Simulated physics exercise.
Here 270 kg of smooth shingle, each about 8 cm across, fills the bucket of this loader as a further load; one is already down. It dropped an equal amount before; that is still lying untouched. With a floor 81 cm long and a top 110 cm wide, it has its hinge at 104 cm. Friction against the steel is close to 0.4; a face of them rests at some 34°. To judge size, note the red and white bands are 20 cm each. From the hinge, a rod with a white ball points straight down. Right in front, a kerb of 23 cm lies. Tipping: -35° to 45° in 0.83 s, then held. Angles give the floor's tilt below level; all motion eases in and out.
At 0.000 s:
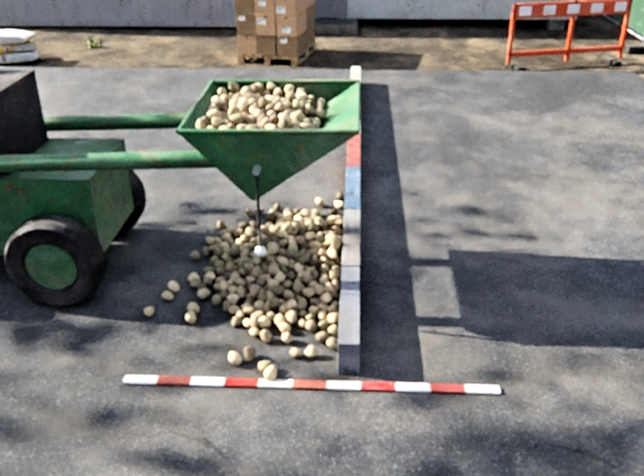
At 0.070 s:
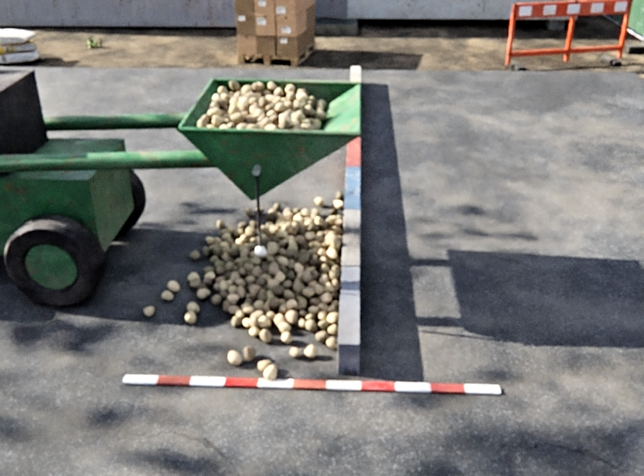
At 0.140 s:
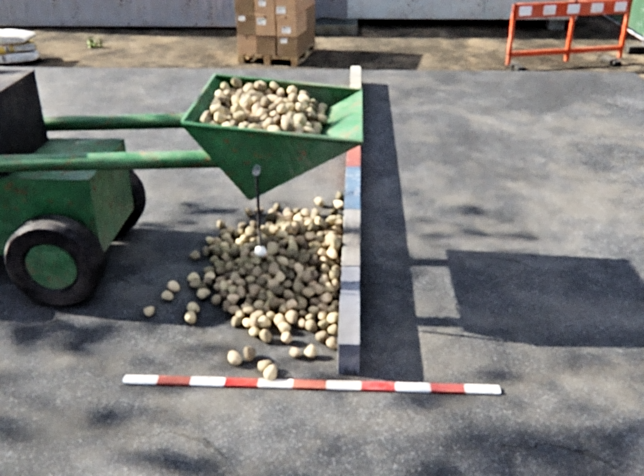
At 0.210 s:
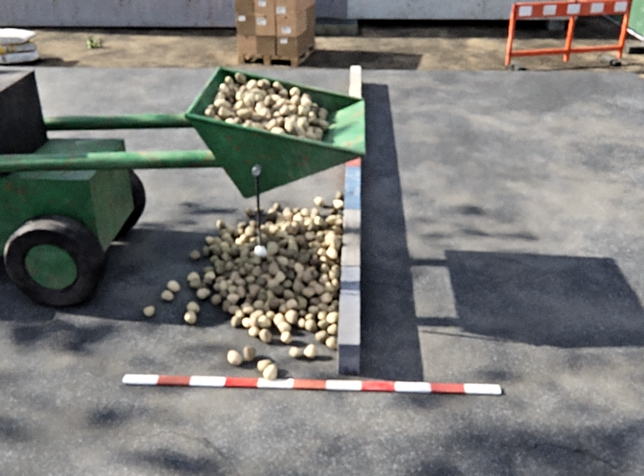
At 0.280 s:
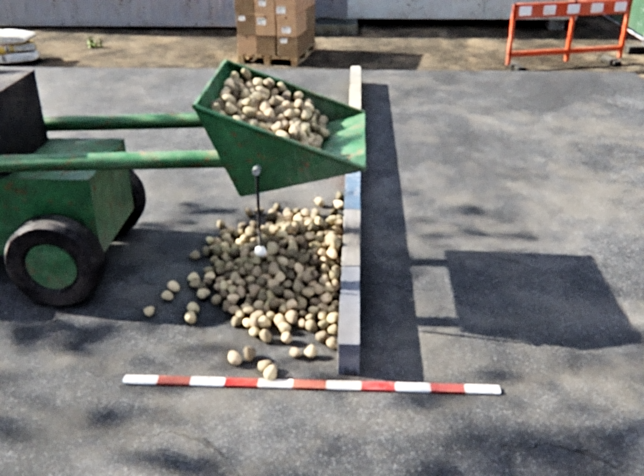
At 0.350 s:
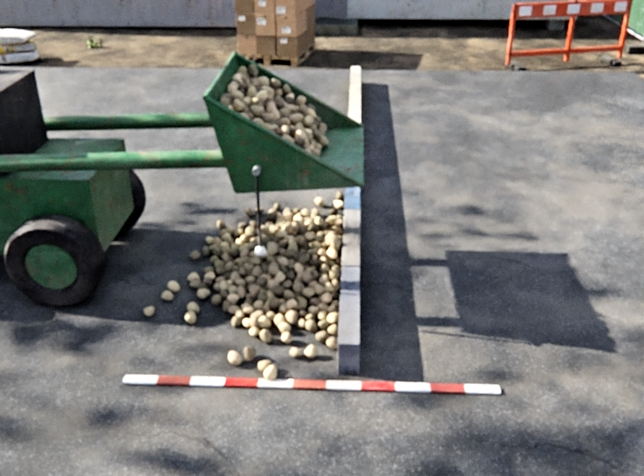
The green loader bucket full of smooth stones tilts steadily clockwise above a pile on the ground.
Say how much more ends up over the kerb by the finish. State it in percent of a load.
Some 59 per cent is added.
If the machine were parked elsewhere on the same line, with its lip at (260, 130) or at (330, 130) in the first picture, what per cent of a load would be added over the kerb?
Near 0 in a hundred first, near 30 in a hundred second.
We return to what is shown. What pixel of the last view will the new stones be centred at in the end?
I'd put their centre close to (380, 264).
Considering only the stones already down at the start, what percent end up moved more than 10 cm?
I'd put it at about 0 per cent.
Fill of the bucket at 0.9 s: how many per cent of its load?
Around 60 in a hundred.
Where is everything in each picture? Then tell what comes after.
The first picture shows lip at (359, 132), floor tilted -35°, highest stones at (252, 93). The earlier load is highest near (300, 245), 20 cm above ground level, 100 % on this side of the kerb.
In the second picture, the bucket is at -33°, its lip at (360, 134); the top of the load is at (244, 92); the stones move at 0.1 m/s on average.
In the third picture, the bucket is at -29°, its lip at (363, 142); the top of the load is at (236, 92); the stones move at 0.3 m/s on average.
The fourth picture shows lip at (365, 154), floor tilted -22°, highest stones at (235, 89); the stones move at 0.3 m/s on average.
The fifth picture shows lip at (366, 169), floor tilted -14°, highest stones at (238, 85); the stones move at 0.4 m/s on average.
In the sixth picture, the bucket is at -4°, its lip at (364, 186); the top of the load is at (241, 80); the stones move at 0.5 m/s on average.
After 0.6 s the floor is at 32°; in per cent of one load, 100 in the bucket, 100 on this side of the kerb; the foremost stones are at (337, 267).
After 0.9 s the floor is at 45°; in per cent of one load, 61 in the bucket, 134 on this side of the kerb, 5 over the kerb; the foremost stones are at (370, 231).
After 1.3 s the floor is at 45°; in per cent of one load, 6 in the bucket, 149 on this side of the kerb, 45 over the kerb; the foremost stones are at (466, 261).
After 3.9 s the floor is at 45°; in per cent of one load, 0 in the bucket, 141 on this side of the kerb, 59 over the kerb; the foremost stones are at (593, 271). Net gain over the kerb, 59.
